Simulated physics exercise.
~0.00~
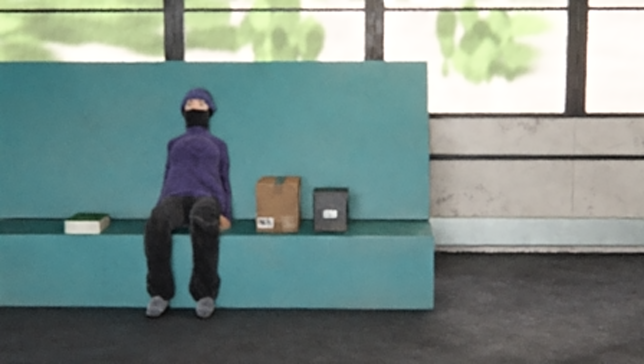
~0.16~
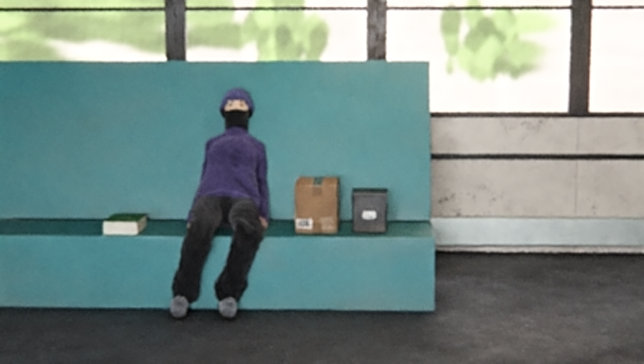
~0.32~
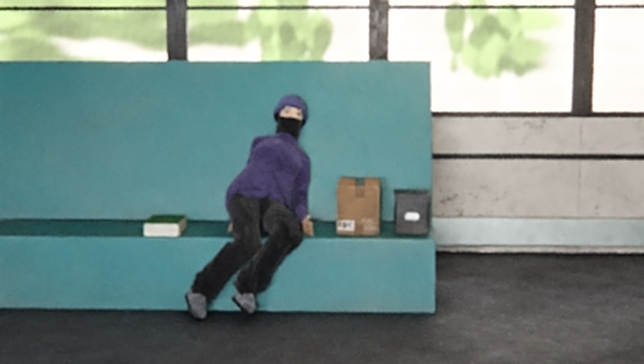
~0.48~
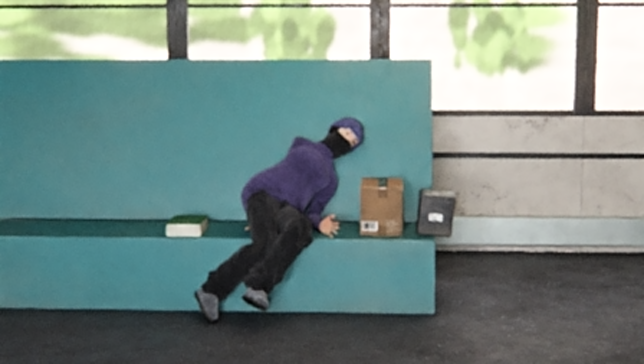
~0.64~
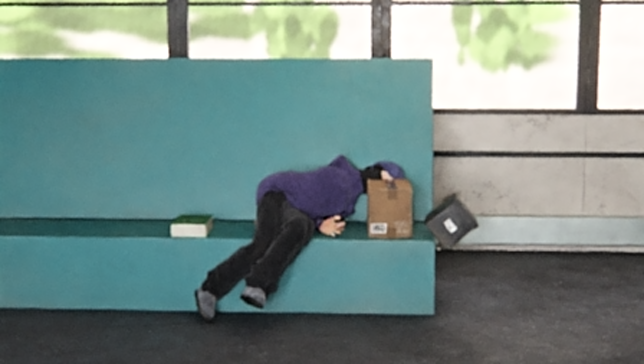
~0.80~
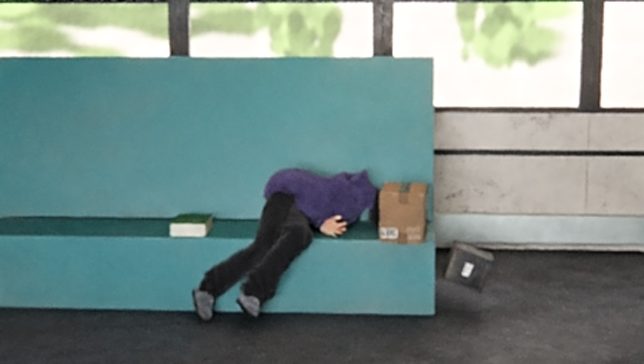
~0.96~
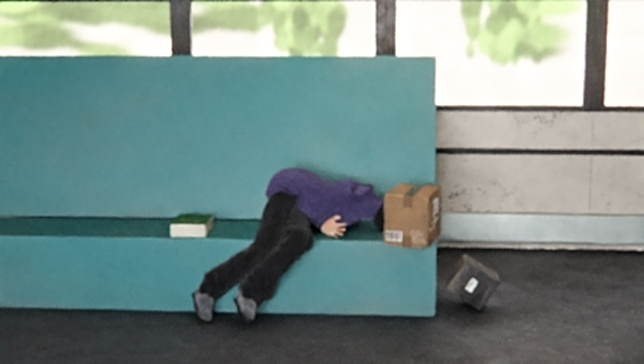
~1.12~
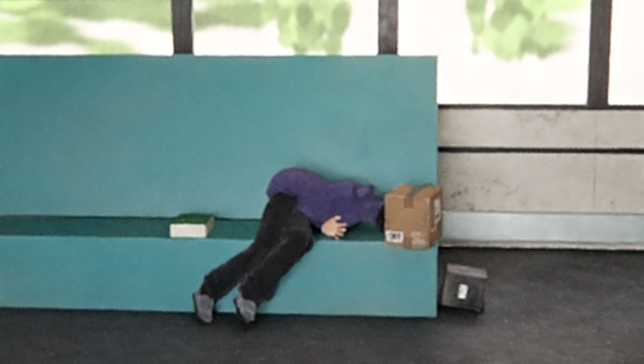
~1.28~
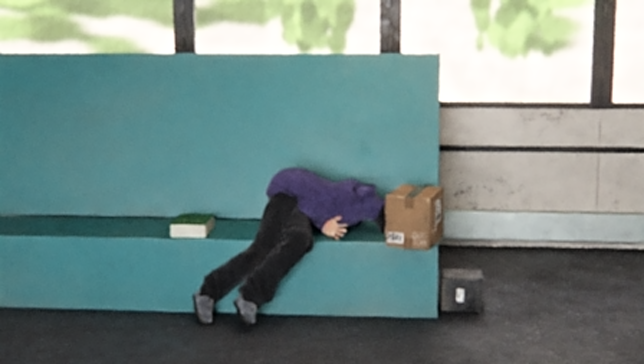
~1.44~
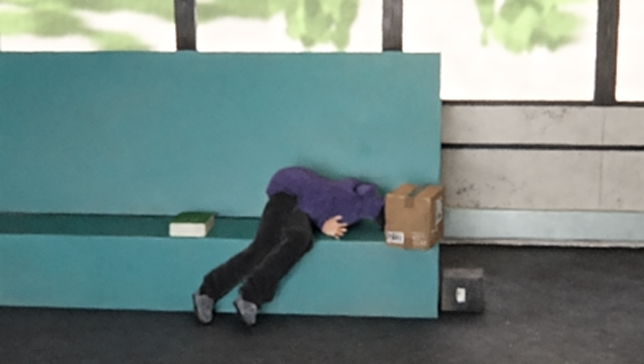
On a teal bench, everything slides right, the commuter slumps over, and the black tub falls off.
